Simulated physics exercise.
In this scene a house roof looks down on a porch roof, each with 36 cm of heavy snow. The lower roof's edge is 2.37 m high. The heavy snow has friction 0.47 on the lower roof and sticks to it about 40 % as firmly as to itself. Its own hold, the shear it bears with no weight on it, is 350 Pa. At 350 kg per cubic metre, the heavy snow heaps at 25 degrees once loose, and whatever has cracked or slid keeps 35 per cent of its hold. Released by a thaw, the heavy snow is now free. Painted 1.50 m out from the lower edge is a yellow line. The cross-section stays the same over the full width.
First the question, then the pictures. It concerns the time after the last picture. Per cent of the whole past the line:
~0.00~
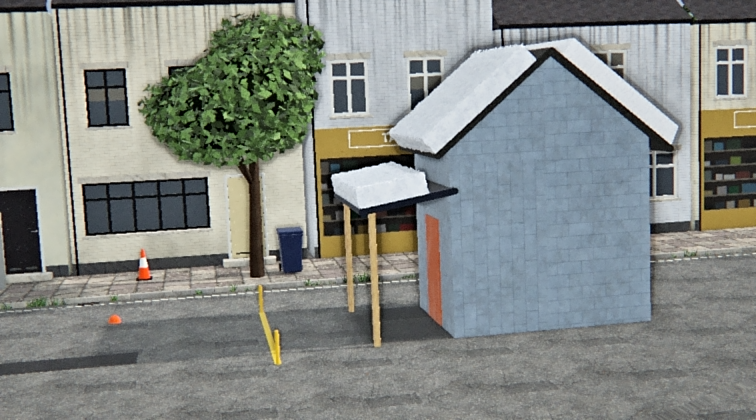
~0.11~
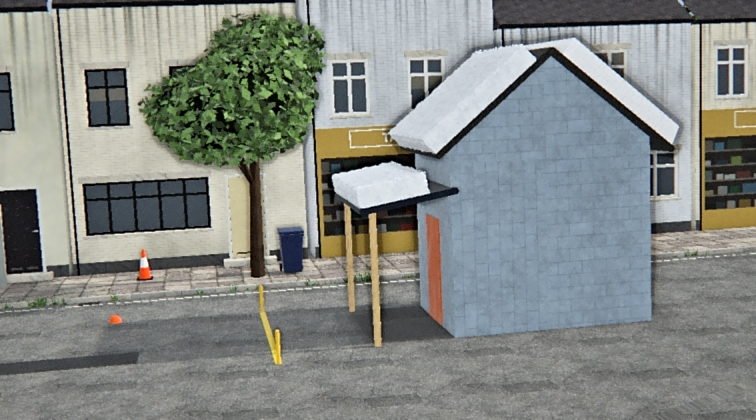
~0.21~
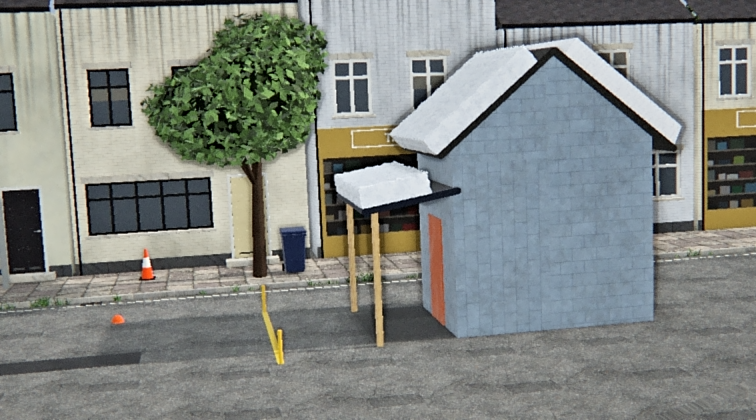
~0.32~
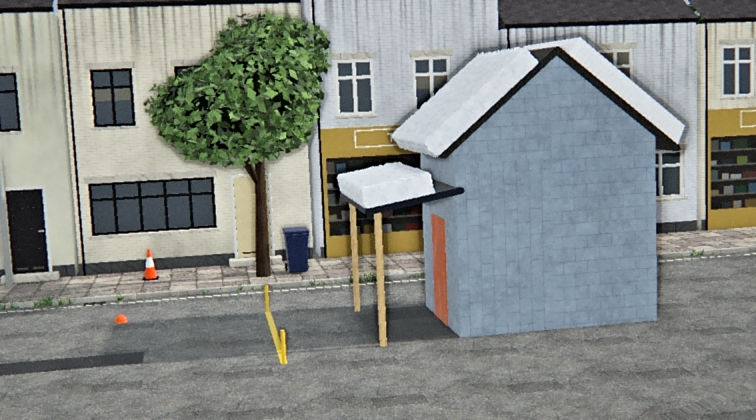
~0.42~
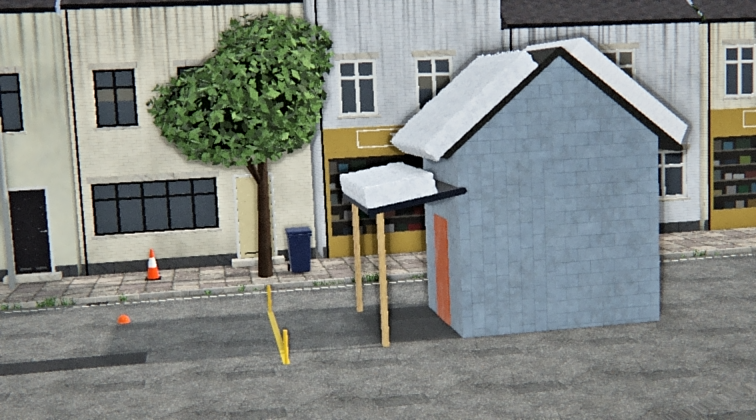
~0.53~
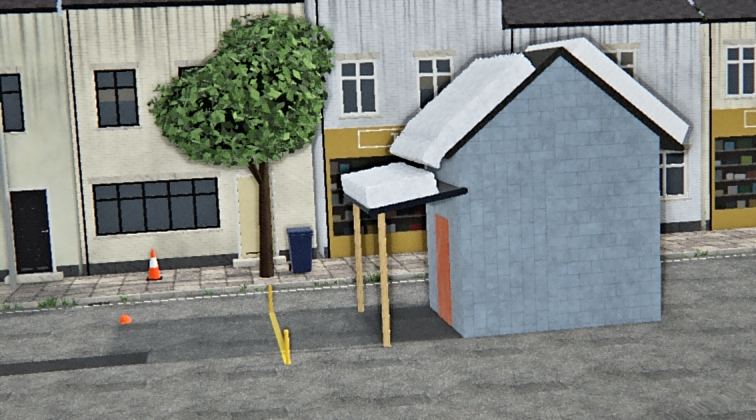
10 out of 100.
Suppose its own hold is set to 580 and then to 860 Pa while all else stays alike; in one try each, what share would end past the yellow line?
Respectively, close to 0 % and close to 0 %.
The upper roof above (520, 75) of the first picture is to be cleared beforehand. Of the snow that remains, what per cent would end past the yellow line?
It would be near 4 %.
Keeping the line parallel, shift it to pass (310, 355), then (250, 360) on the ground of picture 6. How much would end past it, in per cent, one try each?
The first line gives 20 in a hundred and the second 2 in a hundred.
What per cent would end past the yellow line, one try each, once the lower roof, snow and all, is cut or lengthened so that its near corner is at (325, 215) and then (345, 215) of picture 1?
Roughly 0 % and then 4 %.
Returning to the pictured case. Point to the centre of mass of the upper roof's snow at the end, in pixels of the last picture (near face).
I'd place it around (360, 267).
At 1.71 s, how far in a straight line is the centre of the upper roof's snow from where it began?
About 1.8 m.
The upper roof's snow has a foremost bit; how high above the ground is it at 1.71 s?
Height: Approx. 2.6 m.
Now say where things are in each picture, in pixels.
In the first picture, leading edge of the heavy snow at (433, 145).
In the second picture, leading edge of the heavy snow at (433, 145), its middle shifted 10 mm.
In the third picture, leading edge of the heavy snow at (434, 146), its middle shifted 3.9 cm, 2 % of it past the upper edge, in one piece.
In the fourth picture, leading edge of the heavy snow at (435, 148), its middle shifted 8.7 cm, 4 % of it past the upper edge, in one piece.
In the fifth picture, leading edge of the heavy snow at (433, 137), its middle shifted 15 cm, 7 % of it past the upper edge, in one piece.
In the sixth picture, leading edge of the heavy snow at (430, 145), its middle shifted 25 cm, 11 % of it past the upper edge, cracking.
After 1.07 s, none is below the lower edge and 0 % is past the line.
After 1.71 s, none is below the lower edge and 0 % is past the line.
After 2.36 s, 27 % is below the lower edge and 0 % is past the line.
After 3.00 s, 45 % is below the lower edge and 10 % is past the line.
After 5.80 s, at the end, 51 % is below the lower edge and 10 % is past the line.
